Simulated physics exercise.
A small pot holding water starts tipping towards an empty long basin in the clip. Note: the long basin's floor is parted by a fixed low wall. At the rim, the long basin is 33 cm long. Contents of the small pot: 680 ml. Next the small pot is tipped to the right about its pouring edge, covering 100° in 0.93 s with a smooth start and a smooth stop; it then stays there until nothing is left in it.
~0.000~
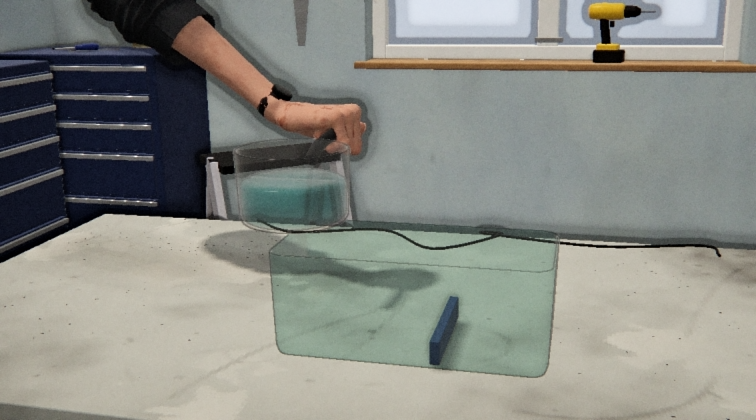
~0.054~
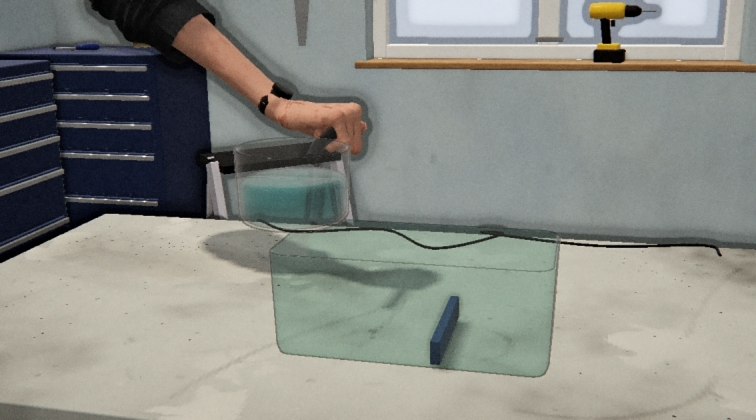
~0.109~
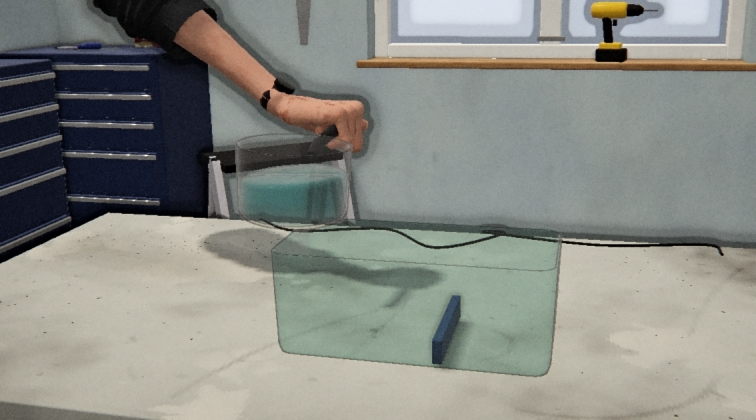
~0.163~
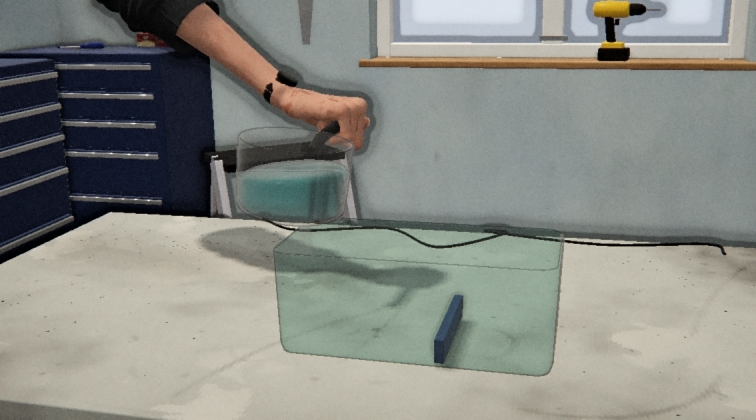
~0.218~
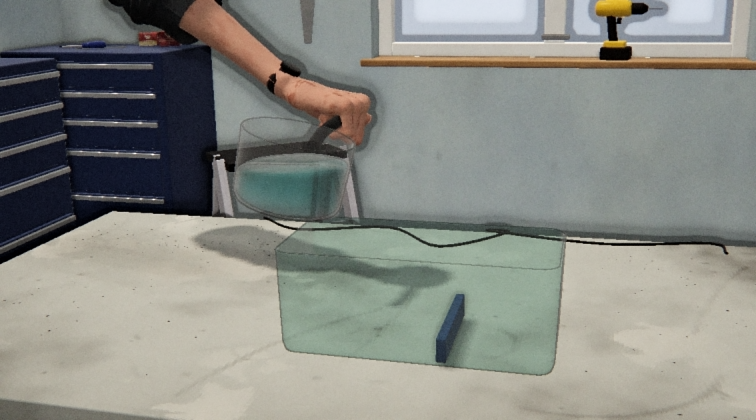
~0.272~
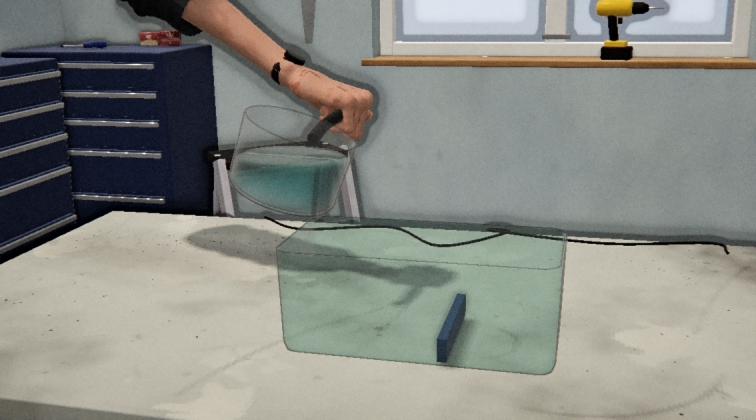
A hand gradually tilting a clear pot of bluish water above a workbench, beside an empty transparent basin and a blue block.
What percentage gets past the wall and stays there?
About 38 per cent.
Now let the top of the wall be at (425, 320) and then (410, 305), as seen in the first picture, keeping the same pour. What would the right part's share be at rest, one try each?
Respectively close to 70 and 90 %.
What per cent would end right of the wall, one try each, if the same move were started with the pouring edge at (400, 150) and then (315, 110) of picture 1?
75 and 15 %.
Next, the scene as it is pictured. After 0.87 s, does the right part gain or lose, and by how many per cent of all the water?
Looks like it goes higher by around 12.
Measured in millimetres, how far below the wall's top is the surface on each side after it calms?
Left about 16 mm, while the right is about 16 mm.
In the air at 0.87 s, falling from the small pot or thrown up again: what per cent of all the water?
Close to 24 %.
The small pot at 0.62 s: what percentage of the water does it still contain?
Around 76 percent.
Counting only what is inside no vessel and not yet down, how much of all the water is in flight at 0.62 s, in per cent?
At that moment, about 24 percent.
After 0.62 s the tilt is 75° and 76 per cent is still to pour, 0 is left of the wall and 0 right of it.
After 0.87 s the tilt is 99° and 20 per cent is still to pour, 30 is left of the wall and 26 right of it.
After 1.14 s the tilt is 100° and 3 per cent is still to pour, 53 is left of the wall and 38 right of it.
After 1.43 s the tilt is 100° and 0 per cent is still to pour, 59 is left of the wall and 38 right of it.
In the end 60 per cent lies left of the wall, 38 right of it and 2 outside.
